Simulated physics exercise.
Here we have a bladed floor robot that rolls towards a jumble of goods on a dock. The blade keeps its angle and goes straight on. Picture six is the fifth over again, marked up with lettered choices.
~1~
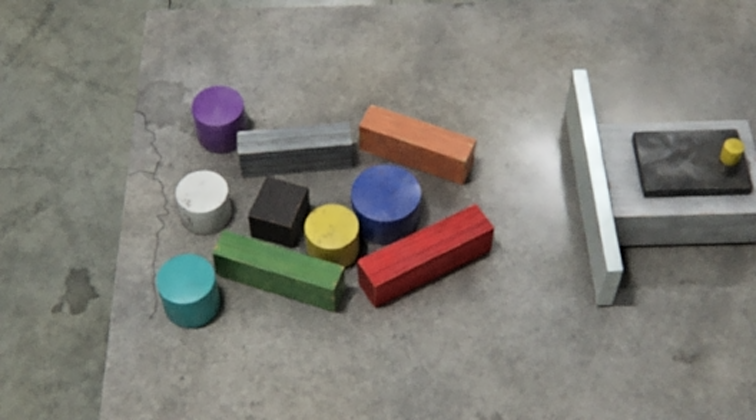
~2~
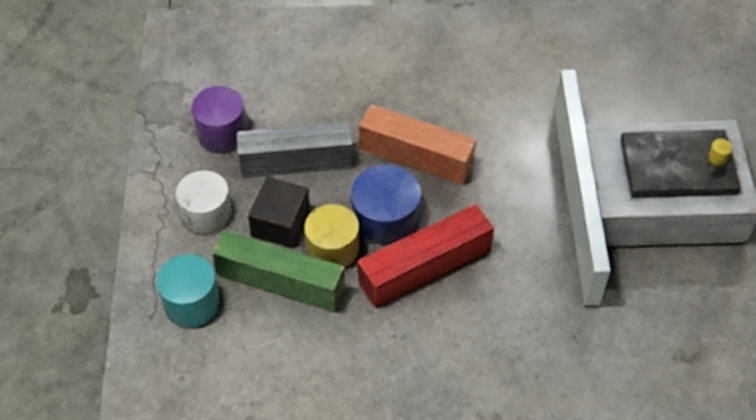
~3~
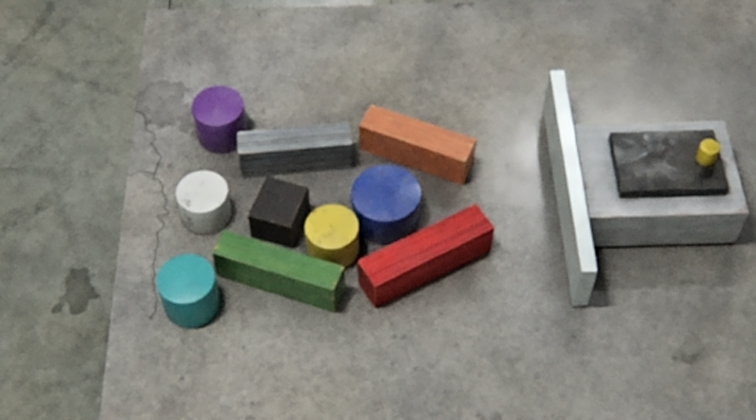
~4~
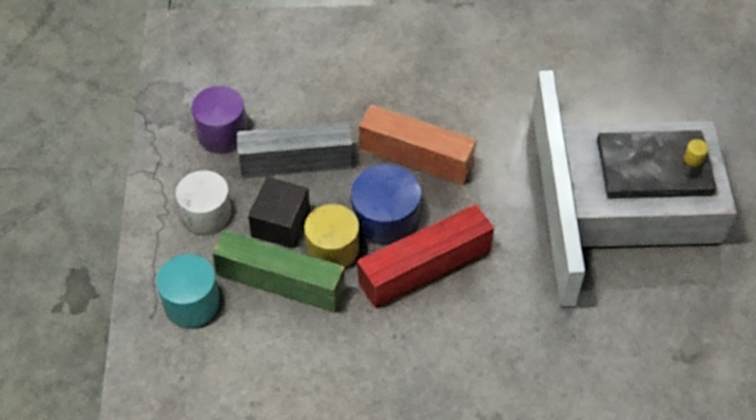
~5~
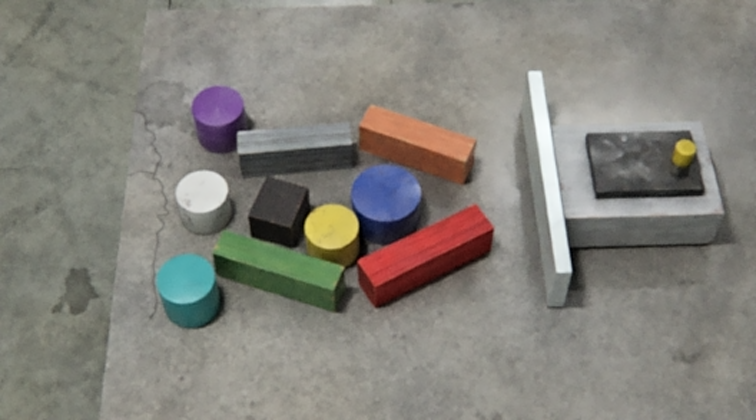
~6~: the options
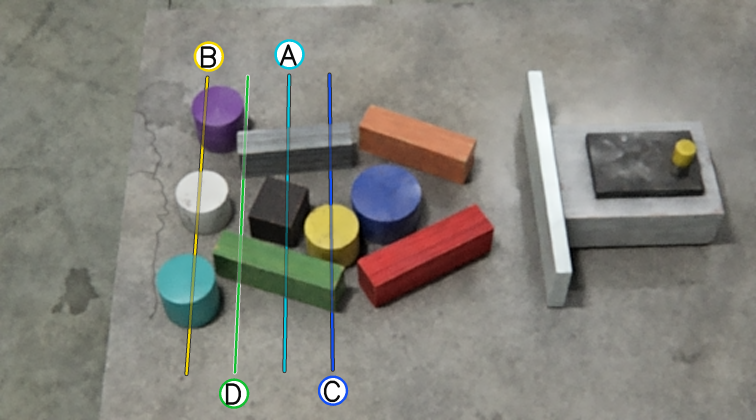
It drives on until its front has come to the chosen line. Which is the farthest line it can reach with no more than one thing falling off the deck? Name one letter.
The farthest such stop is D.
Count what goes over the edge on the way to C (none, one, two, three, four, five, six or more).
The count is none.
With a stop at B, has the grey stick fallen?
Yes.
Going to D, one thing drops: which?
The white canister goes over.
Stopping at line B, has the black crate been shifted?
Yes.
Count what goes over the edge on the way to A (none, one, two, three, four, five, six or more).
In all, none.
On the marked copy, A at (287, 210); B at (198, 212); C at (331, 209); D at (242, 211).
Following D. Soon after the start, robot (525, 166); green bar (264, 282); grey stick (279, 149).
Later, robot (415, 169); white canister (179, 202); black crate (226, 207).
In the end, robot (331, 171); white canister over the edge; turquoise canister (121, 309); one fallen.
As for the rest, A is within the limit but short; B drops four; C is within the limit but short.
